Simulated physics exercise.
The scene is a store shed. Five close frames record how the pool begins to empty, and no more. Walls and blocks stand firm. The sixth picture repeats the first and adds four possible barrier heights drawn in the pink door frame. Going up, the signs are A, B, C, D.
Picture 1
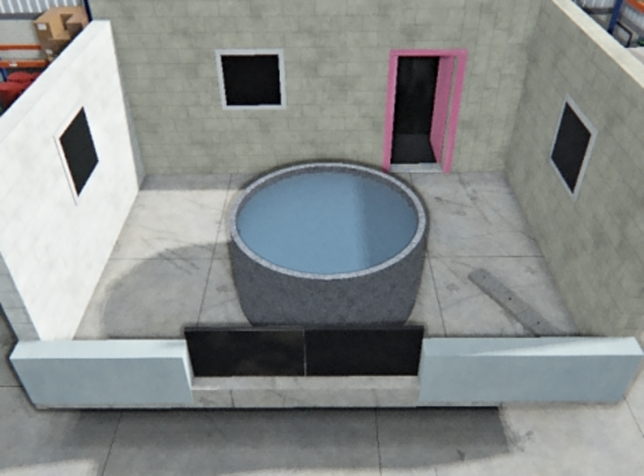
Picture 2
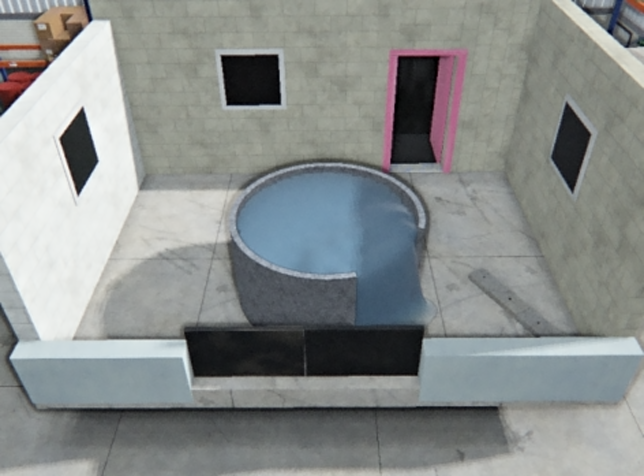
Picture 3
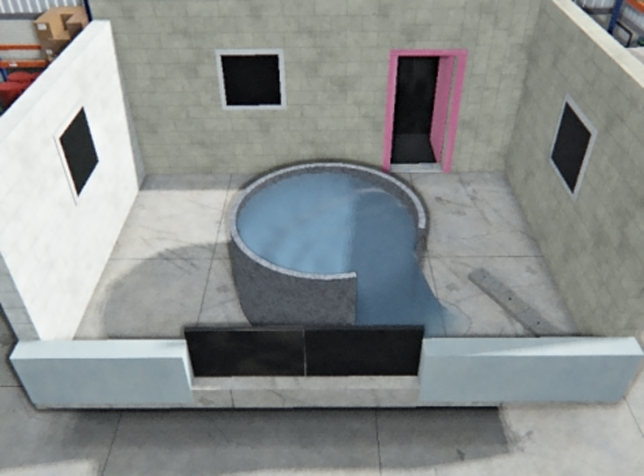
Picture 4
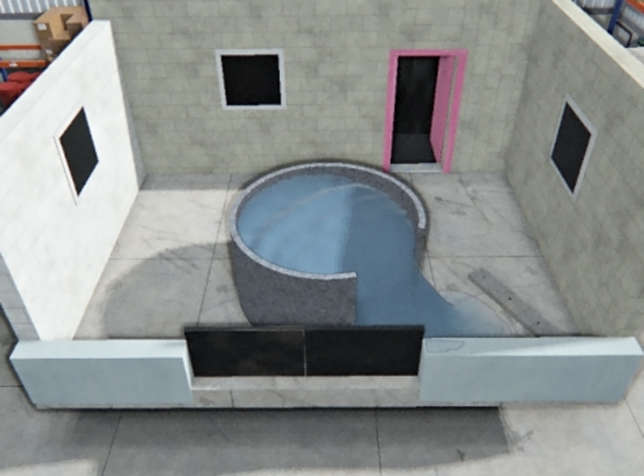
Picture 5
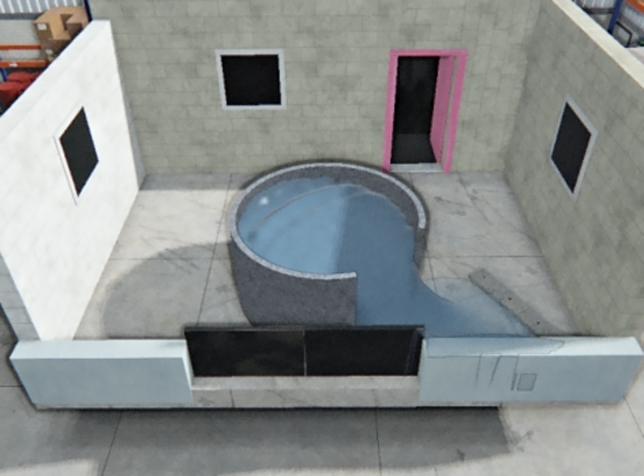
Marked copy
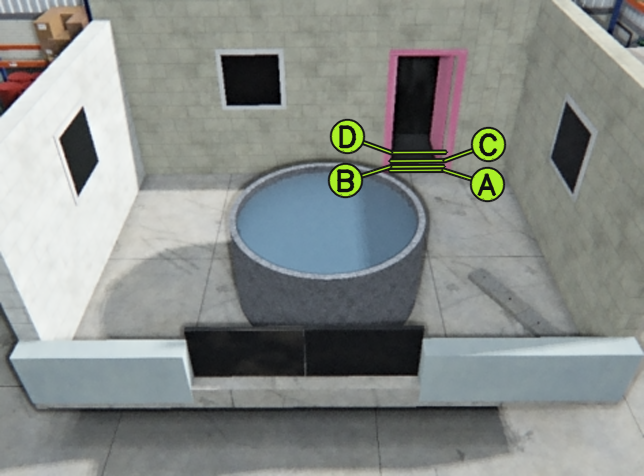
Store shed with a pink doorway, a round stone pool opening at its front right and water spreading rightward across the floor.
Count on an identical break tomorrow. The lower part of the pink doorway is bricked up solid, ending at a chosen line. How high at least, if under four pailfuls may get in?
D is the one.
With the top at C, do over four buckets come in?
Yes, it does.
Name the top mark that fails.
C.
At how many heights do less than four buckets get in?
One of them.
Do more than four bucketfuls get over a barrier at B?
Yes, that goes wrong.
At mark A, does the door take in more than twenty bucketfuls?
Yes.
On the marked copy, A at (416, 170); B at (416, 166); C at (417, 160); D at (418, 152); from the bottom up A, B, C, D.
Choosing A, dozens of bucketfuls pour in.
Choosing B, dozens of bucketfuls pour in.
Choosing C, about 10 bucketfuls get in.
Choosing D, a splash gets over, under a bucket.
